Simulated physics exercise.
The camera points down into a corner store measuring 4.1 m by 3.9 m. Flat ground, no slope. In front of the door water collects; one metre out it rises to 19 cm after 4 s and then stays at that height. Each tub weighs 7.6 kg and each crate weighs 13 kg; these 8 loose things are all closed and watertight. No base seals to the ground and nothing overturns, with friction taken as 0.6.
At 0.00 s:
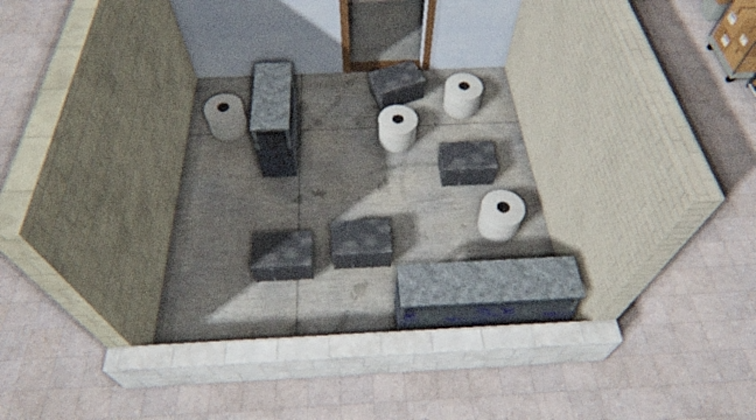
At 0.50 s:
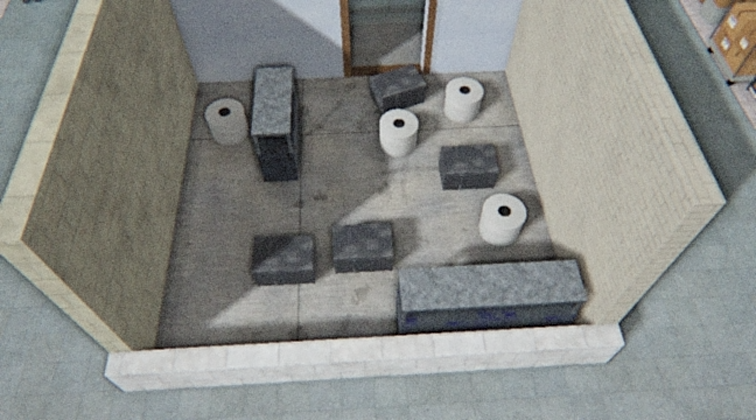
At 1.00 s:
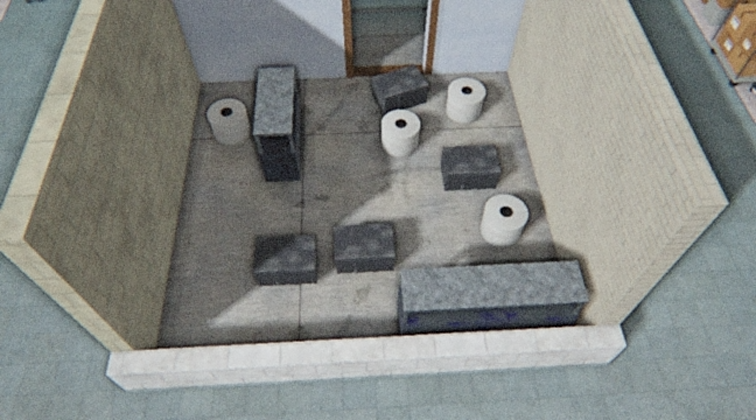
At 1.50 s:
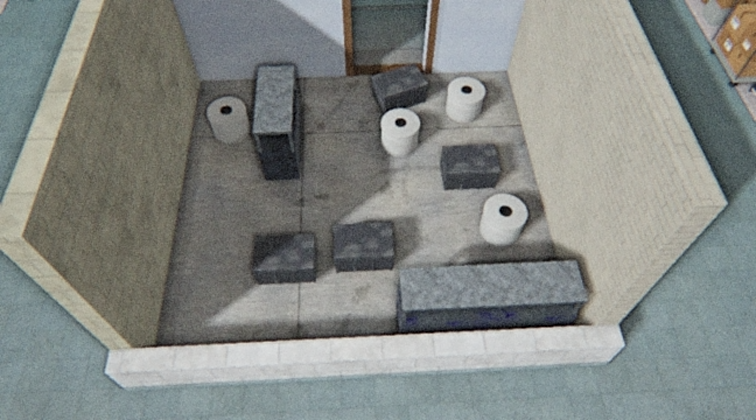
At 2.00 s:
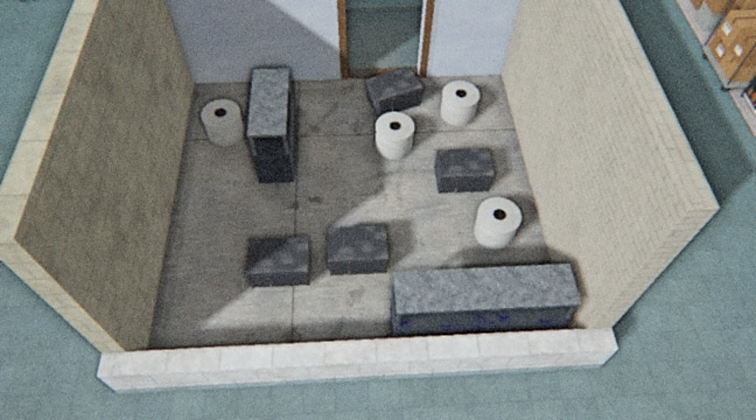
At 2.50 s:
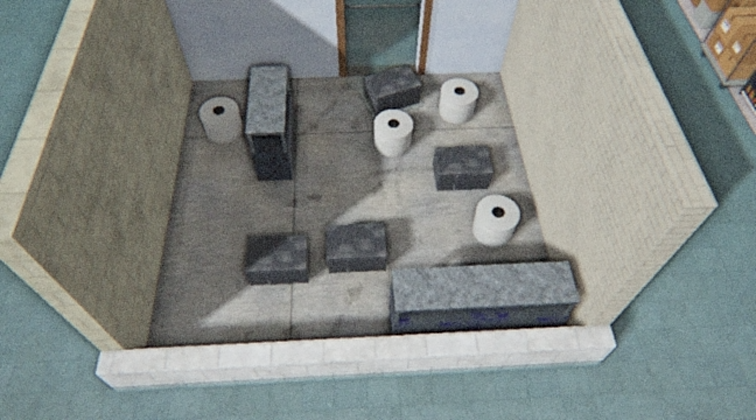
Ground outside a walled store room turning from pale paving to blue-green, while dark blocks and white rolls inside stay still.
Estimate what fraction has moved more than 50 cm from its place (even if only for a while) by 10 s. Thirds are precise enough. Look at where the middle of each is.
Going by this, the fraction will be in the top third.
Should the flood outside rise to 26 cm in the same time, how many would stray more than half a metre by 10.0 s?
Under that setup the answer is 7.
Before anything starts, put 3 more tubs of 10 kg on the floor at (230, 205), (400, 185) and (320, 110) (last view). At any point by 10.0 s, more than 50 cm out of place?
For each in turn I get a smaller distance, a greater distance and a smaller distance.
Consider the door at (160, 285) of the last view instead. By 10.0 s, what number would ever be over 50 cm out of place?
In that case the number is 5.
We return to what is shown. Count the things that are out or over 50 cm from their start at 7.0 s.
Tally: 2.
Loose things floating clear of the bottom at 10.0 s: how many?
7.
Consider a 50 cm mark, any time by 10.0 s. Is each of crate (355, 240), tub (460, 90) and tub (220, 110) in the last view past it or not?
First farther, then farther, then not as far.
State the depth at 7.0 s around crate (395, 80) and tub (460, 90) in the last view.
6 and 5 cm.
After 3.5 s 0 of 8 are over 50 cm from their spots; 0 afloat.
After 4.5 s 0 of 8 are over 50 cm from their spots; 0 afloat.
After 7.0 s 2 of 8 are over 50 cm from their spots; 3 afloat.
After 10.0 s 6 of 8 are over 50 cm from their spots, and 7 have been at some point; 7 afloat.
